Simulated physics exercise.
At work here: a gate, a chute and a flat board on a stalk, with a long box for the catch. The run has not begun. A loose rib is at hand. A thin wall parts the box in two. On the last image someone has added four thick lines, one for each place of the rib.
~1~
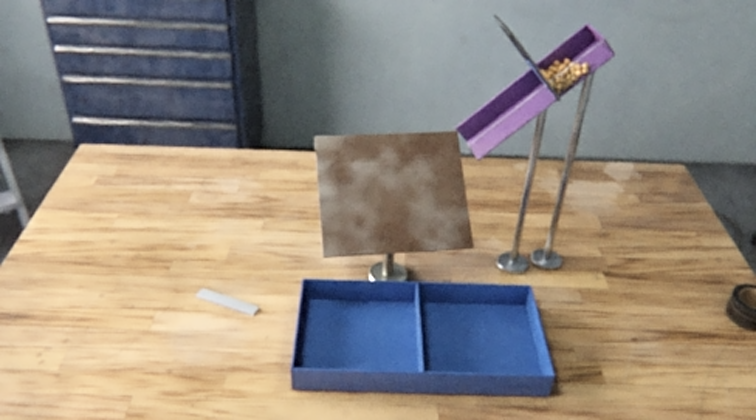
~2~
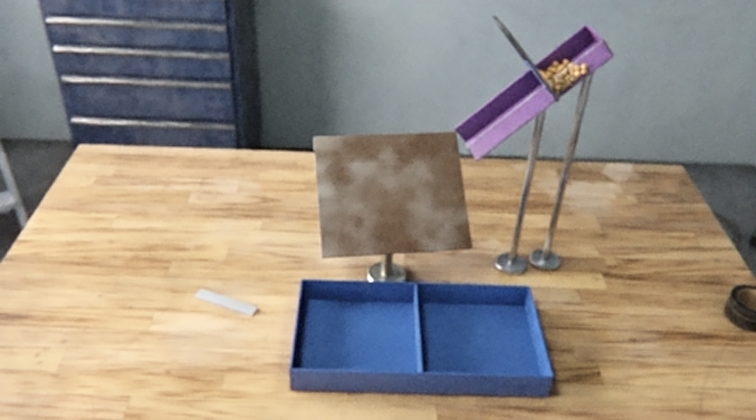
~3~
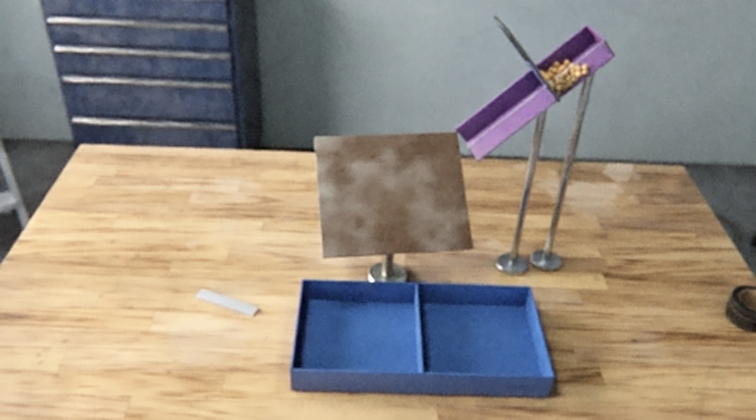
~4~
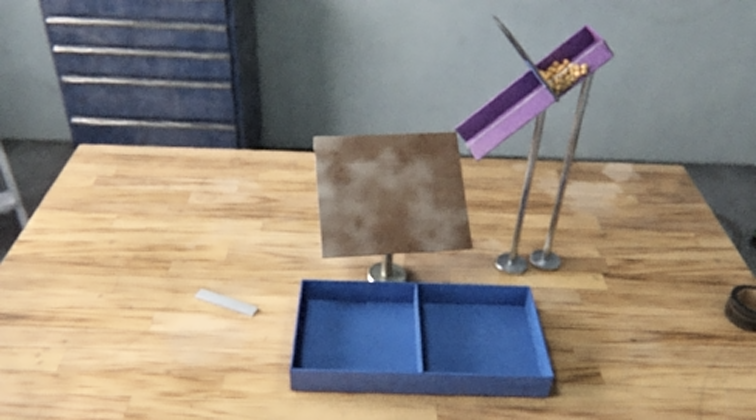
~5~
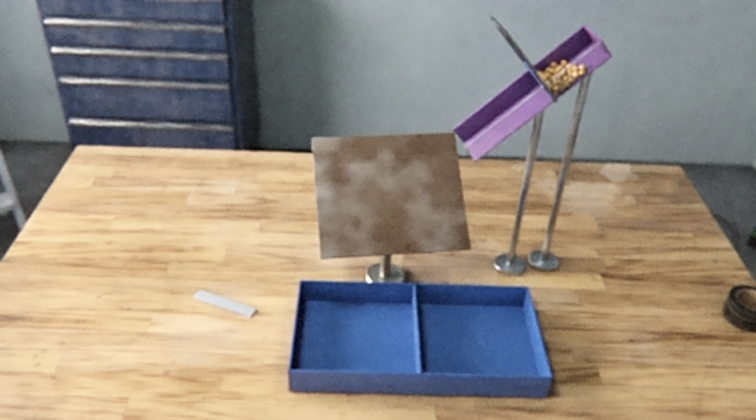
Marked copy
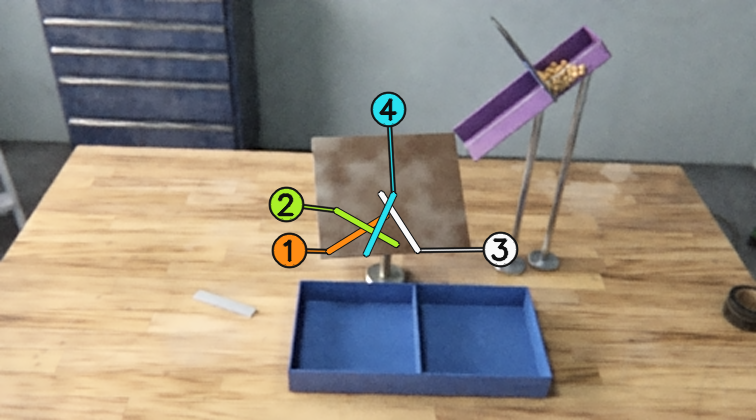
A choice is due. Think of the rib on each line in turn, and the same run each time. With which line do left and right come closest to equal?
2 is best.
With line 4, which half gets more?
The left half.
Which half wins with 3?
More lands on the right.
On the marked copy, line 1 from (386, 215) to (328, 251); line 2 from (336, 210) to (396, 244); line 3 from (381, 193) to (417, 250); line 4 from (393, 194) to (366, 253).
If 1 is chosen, of what is caught, most in the left half, about a quarter in the right.
If 2 is chosen, of what is caught, about a third in the left half, about two thirds in the right.
If 3 is chosen, of what is caught, a small part in the left half, nearly all in the right.
If 4 is chosen, of what is caught, most in the left half, about a quarter in the right.
